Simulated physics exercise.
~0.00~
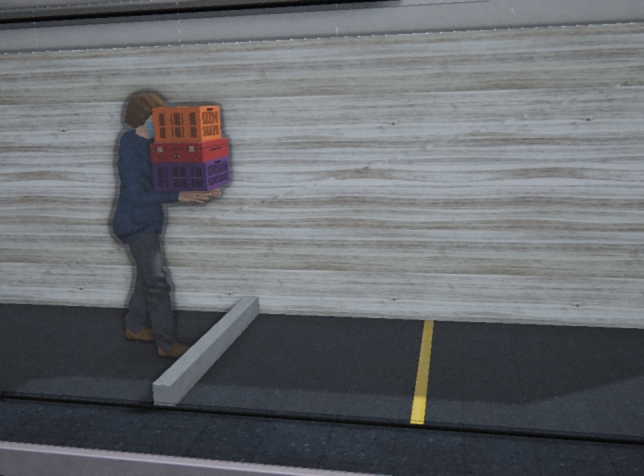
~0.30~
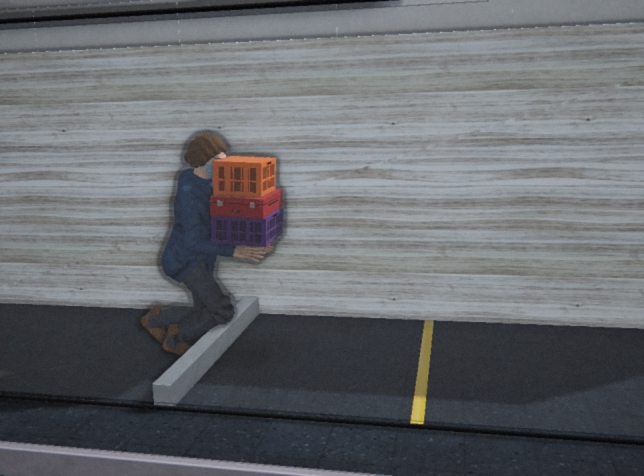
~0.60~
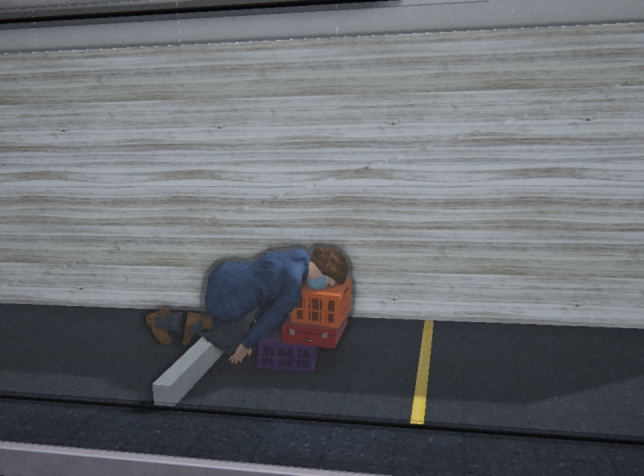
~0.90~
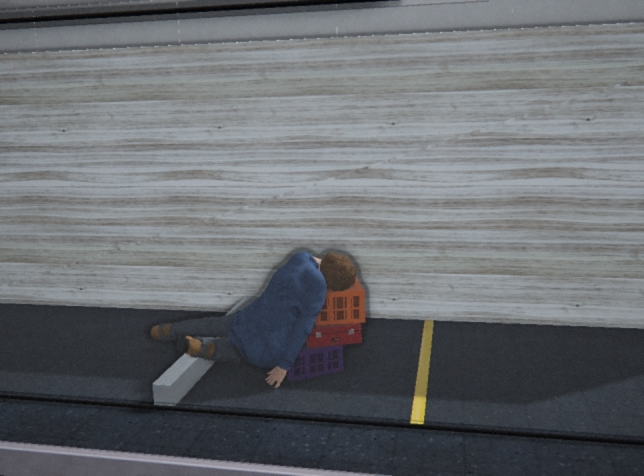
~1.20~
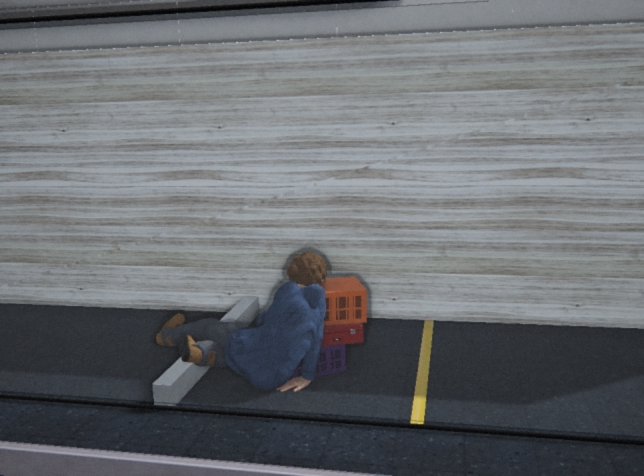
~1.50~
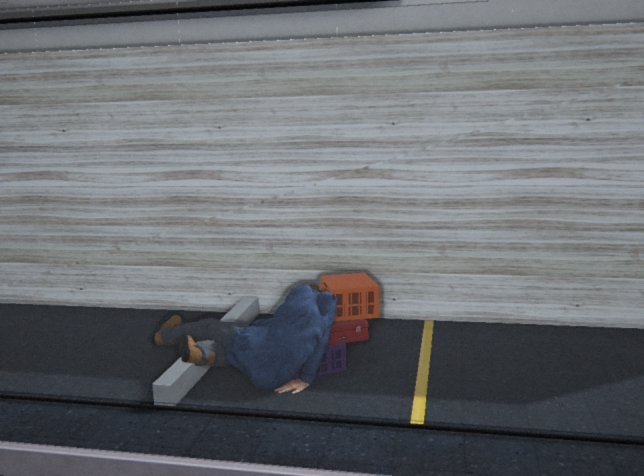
A person in a blue jacket carrying orange, red and purple crates pitched forward over a low grey rail, sank to the floor with the stack, rolled back slightly and slumped beside it, the crates all stopping short of the yellow line.
